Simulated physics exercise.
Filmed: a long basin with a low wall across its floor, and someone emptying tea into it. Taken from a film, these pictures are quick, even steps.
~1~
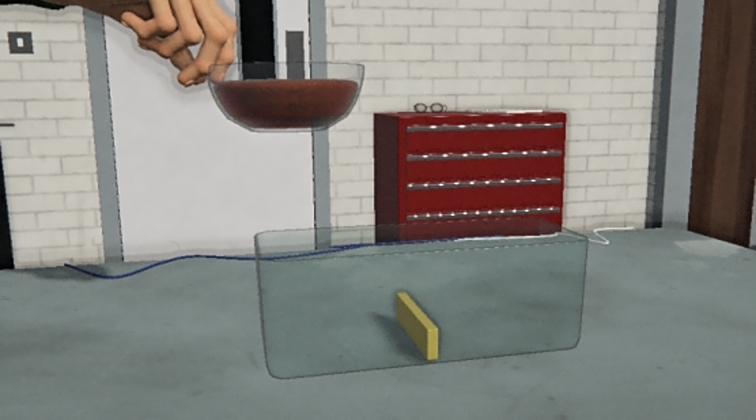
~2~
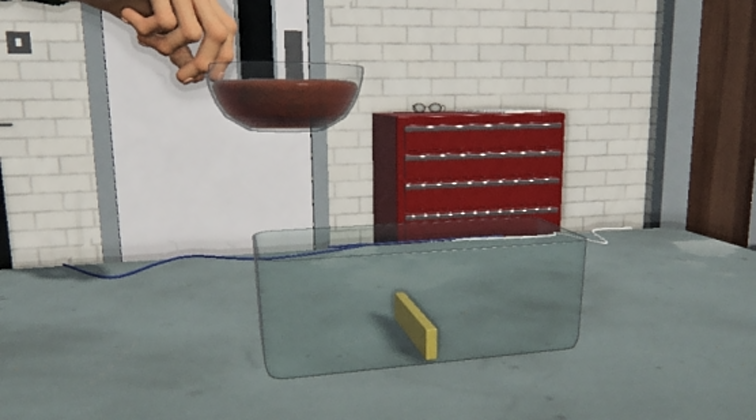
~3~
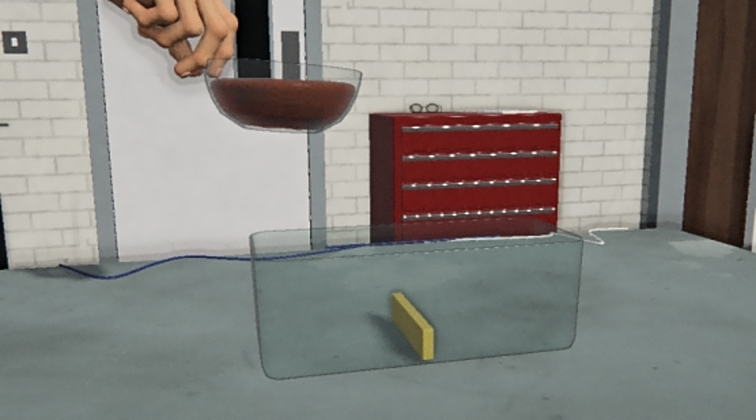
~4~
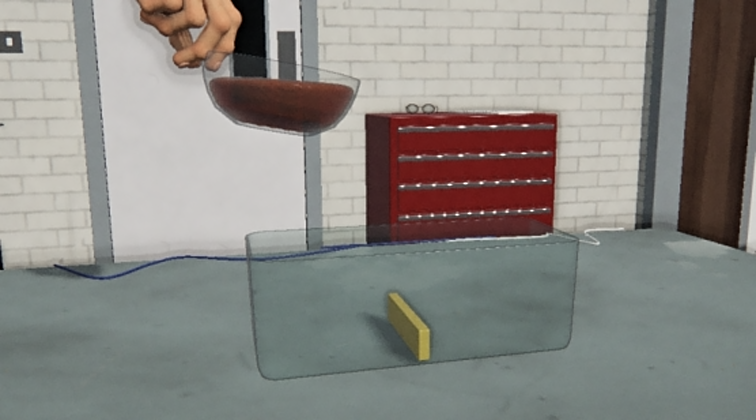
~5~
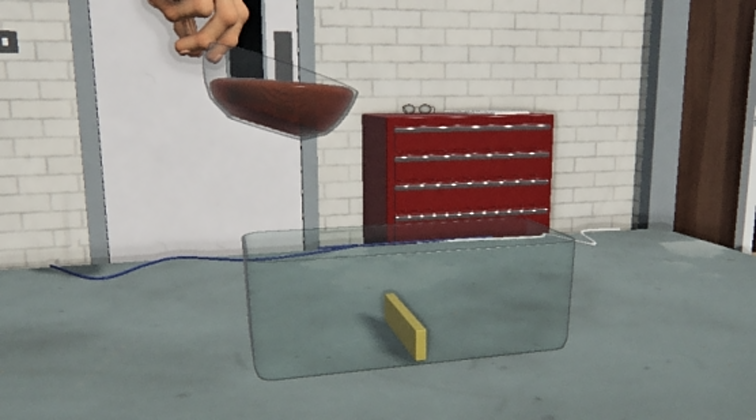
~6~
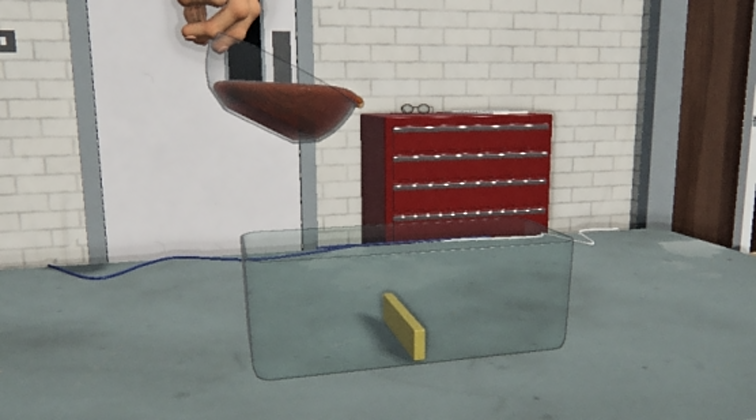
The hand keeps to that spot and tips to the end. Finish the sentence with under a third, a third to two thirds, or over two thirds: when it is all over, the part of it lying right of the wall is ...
... a third to two thirds.
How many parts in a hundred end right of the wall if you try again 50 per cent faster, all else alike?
Close to 45 in a hundred.
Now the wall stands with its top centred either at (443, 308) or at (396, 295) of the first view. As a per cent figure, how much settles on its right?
First some 15, then 70 per cent.
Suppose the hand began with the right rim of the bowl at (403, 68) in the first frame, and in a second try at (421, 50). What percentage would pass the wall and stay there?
Roughly 80 % and 90 %.
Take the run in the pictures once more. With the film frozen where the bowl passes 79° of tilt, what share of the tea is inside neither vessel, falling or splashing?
About 40 per cent.
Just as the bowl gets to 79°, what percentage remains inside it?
Amount still in: Approx. 20 %.
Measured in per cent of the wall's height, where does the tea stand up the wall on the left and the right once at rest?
40 per cent for the left part, 40 for the right.
A moment on, the bowl is tipped on its side and 21 per cent is still to pour, 7 is left of the wall and 30 right of it.
Next, the bowl is tipped on its side and 1 per cent is still to pour, 39 is left of the wall and 54 right of it.
Then the bowl is tipped on its side and 0 per cent is still to pour, 43 is left of the wall and 55 right of it.
Later the bowl is tipped on its side and 0 per cent is still to pour, 43 is left of the wall and 55 right of it.
In the end 43 per cent lies left of the wall, 56 right of it and 1 outside.
